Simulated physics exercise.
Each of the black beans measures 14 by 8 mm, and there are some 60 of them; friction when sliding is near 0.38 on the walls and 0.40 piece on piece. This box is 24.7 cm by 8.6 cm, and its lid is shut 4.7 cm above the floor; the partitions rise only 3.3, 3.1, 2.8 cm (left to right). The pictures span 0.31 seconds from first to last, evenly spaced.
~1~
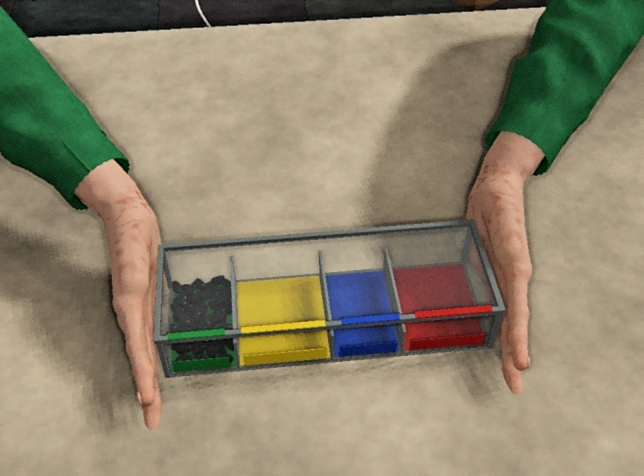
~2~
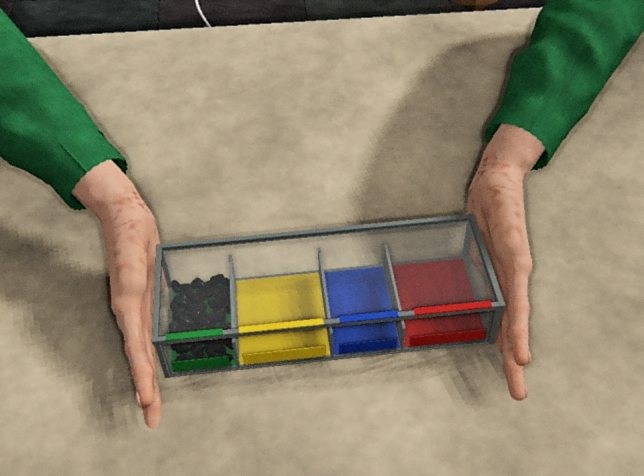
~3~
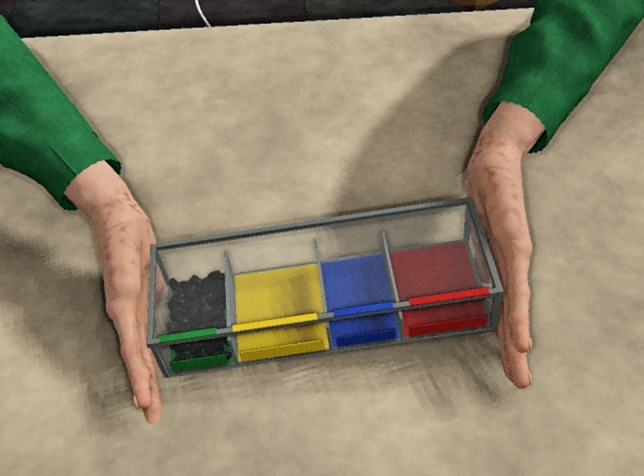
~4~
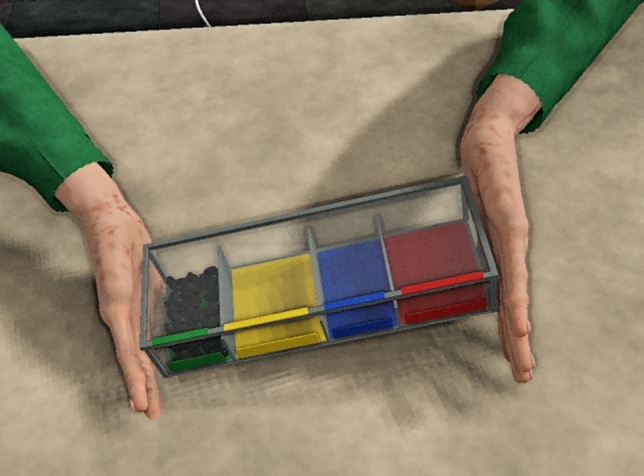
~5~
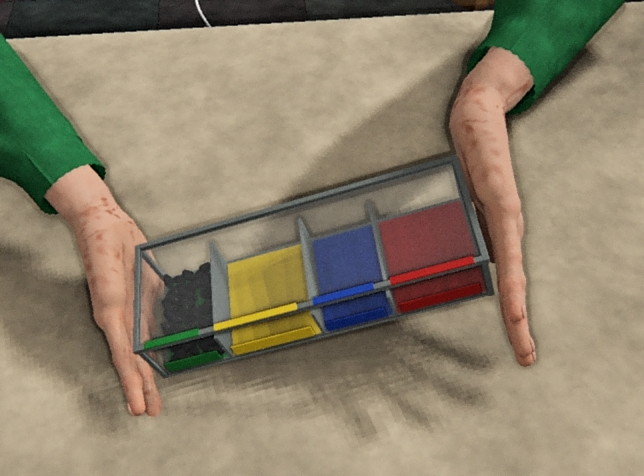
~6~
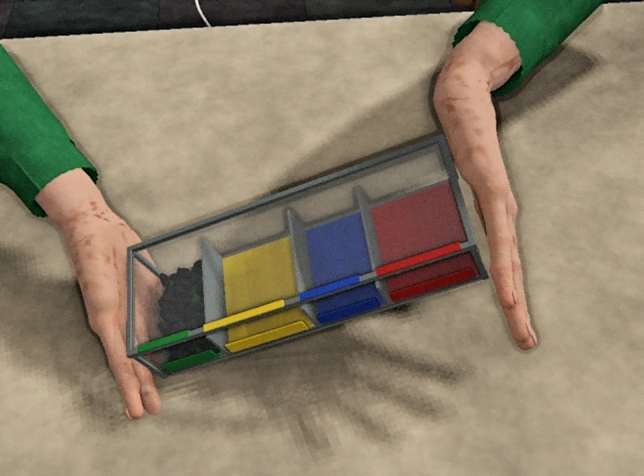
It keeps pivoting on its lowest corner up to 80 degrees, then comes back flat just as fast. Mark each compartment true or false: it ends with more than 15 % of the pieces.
Red: False, blue: False, green: True, yellow: False.
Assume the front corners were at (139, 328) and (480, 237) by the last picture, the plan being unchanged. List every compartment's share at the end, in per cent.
Red = 0 %; blue = 0 %; green = 100 %; yellow = 0 %.
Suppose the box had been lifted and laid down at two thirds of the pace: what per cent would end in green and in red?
You'd end up with green at 100 percent and red at 0 percent.
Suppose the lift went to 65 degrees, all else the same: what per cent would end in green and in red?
Then green would get 100 per cent and red 0 per cent.
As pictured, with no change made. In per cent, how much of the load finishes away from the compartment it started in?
0 per cent, roughly.
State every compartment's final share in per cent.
Per cent by compartment - red 0, blue 0, green 100, yellow 0.
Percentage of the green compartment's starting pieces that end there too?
100 %.
Then, 0.73 s after the last picture, tilt 78 degrees; green 100 %.
Then, 1.22 s after the last picture, tilt 32 degrees; green 100 %.
Then, 1.77 s after the last picture, tilt 0 degrees; green 100 %.
In the end, red 0 %, blue 0 %, green 100 %, yellow 0 %.
